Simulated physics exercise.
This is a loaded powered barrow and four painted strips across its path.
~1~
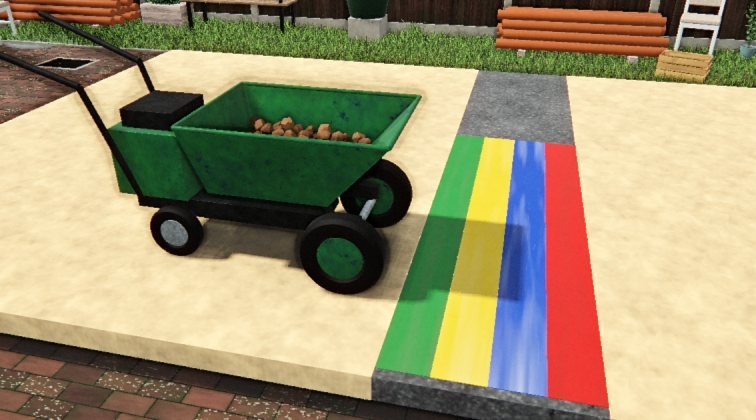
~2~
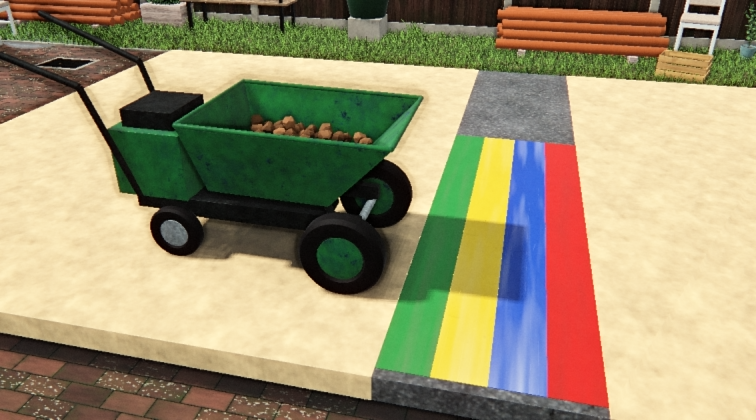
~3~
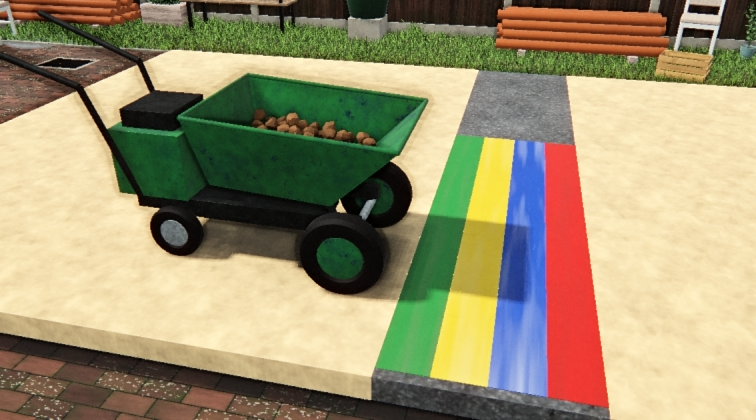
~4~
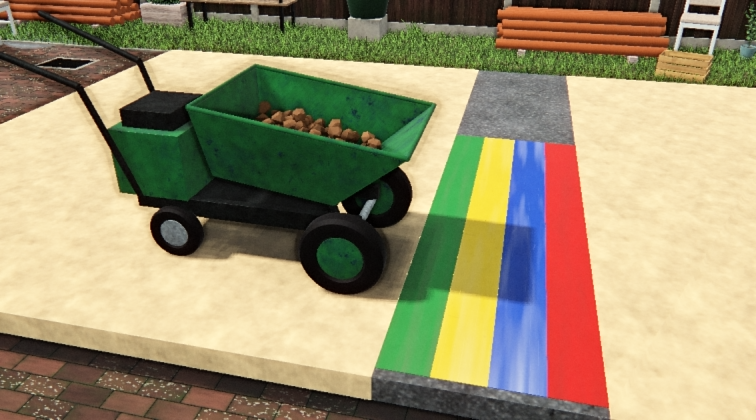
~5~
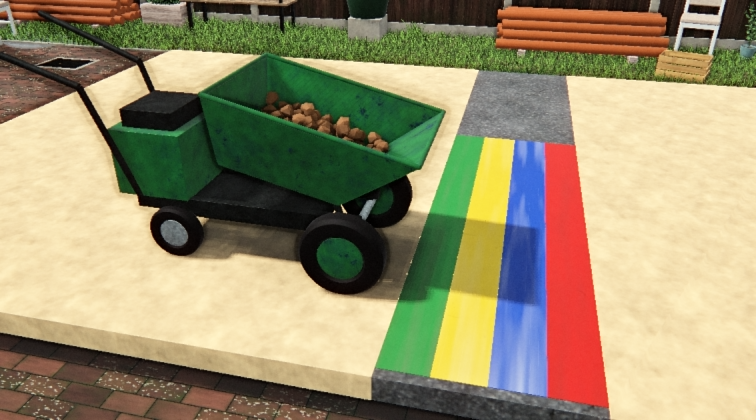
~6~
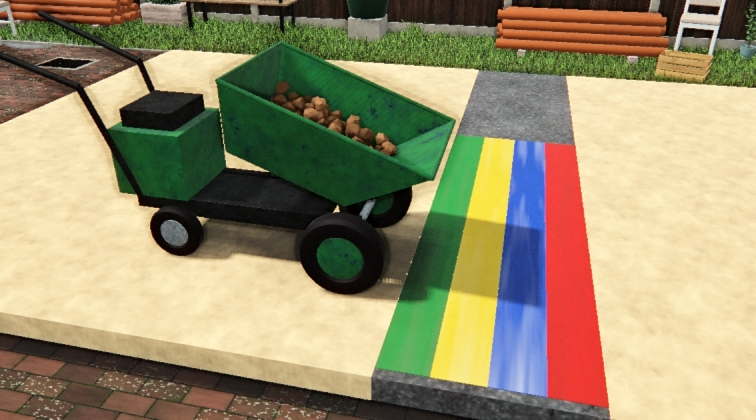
A green powered barrow loaded with brown clods stood still beside strips of green, yellow, blue and red, then its skip slowly tilted forward to the right, the back rising while the load stayed inside.
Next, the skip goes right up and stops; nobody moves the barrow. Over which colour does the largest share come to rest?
Most lies over the blue band.
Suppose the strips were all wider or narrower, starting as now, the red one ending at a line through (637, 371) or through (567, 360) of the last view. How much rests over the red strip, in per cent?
Roughly 10 per cent, and 30 per cent.
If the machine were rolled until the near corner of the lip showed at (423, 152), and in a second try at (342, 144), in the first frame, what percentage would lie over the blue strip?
About 30 and 20 per cent.
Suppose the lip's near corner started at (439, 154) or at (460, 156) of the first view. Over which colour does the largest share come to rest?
One: The red one. Two: That red strip.
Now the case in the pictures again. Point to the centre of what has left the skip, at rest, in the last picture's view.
Near (533, 272).
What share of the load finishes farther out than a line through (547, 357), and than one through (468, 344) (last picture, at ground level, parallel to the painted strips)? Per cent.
About 30 and 70 per cent.
Soon after the last picture, skip tipped steeply; all in the skip.
A little later, skip tipped right over; about half in the skip; a small part over the yellow strip; about a quarter over the blue strip; a stray few over the red strip.
Later still, skip tipped right over; about a quarter in the skip; a small part over the yellow strip; about a third over the blue strip; about a quarter over the red strip; a small part off the paint.
At rest, skip tipped right over; about a quarter in the skip; none over the green strip; a small part over the yellow strip; about a third over the blue strip; about a quarter over the red strip; a small part off the paint.
